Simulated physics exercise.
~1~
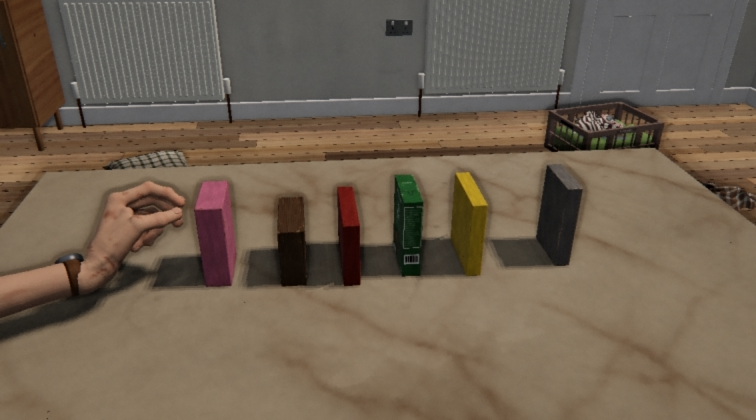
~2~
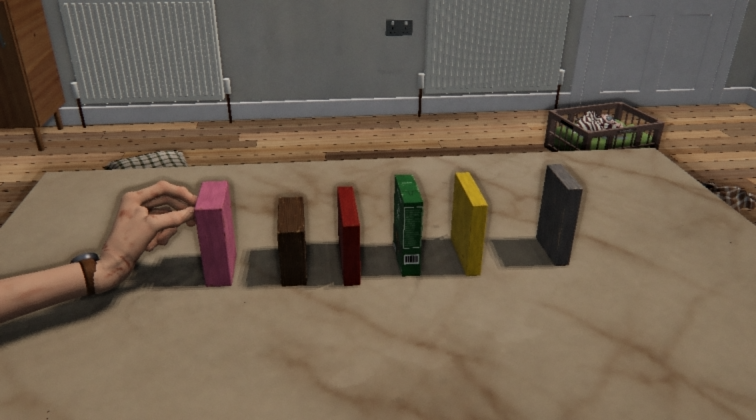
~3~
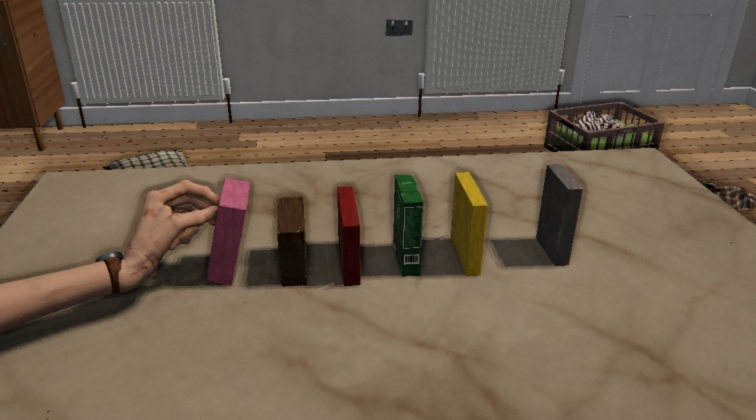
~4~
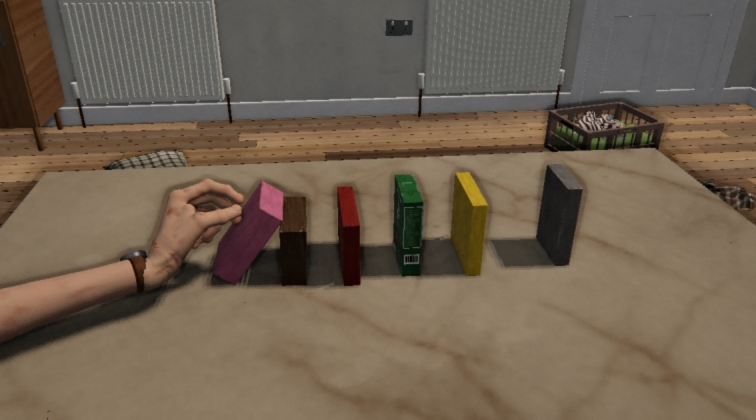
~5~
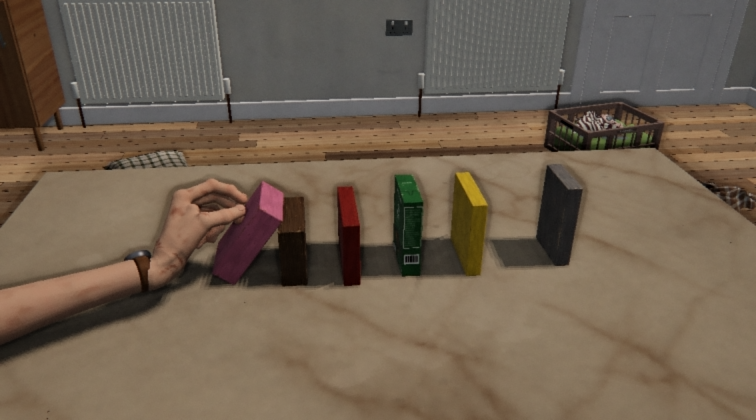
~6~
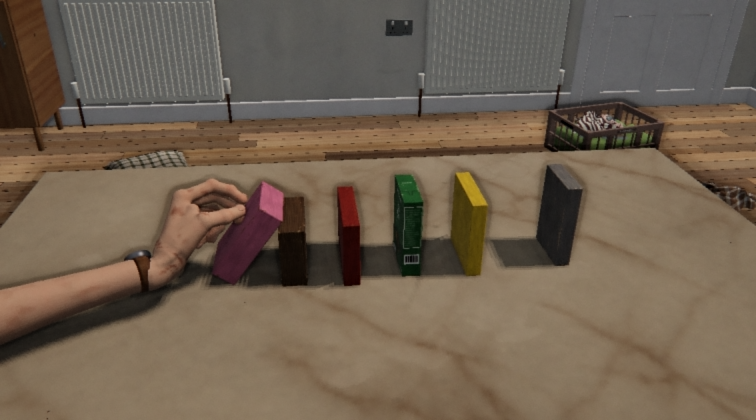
A hand wearing a wristwatch reaches in from the left toward a row of upright blocks on a pale, brown-veined tabletop, seen from a still, slightly raised view with radiators and a wooden floor behind. From left to right stand a pink board, a shorter brown board, a red board, a green packet, a yellow block and, farther apart, a grey block. The fingers meet the top of the pink board and push it rightward until it tilts onto the brown one. There it stays, leaning, with the hand still beside it, while the others remain standing.
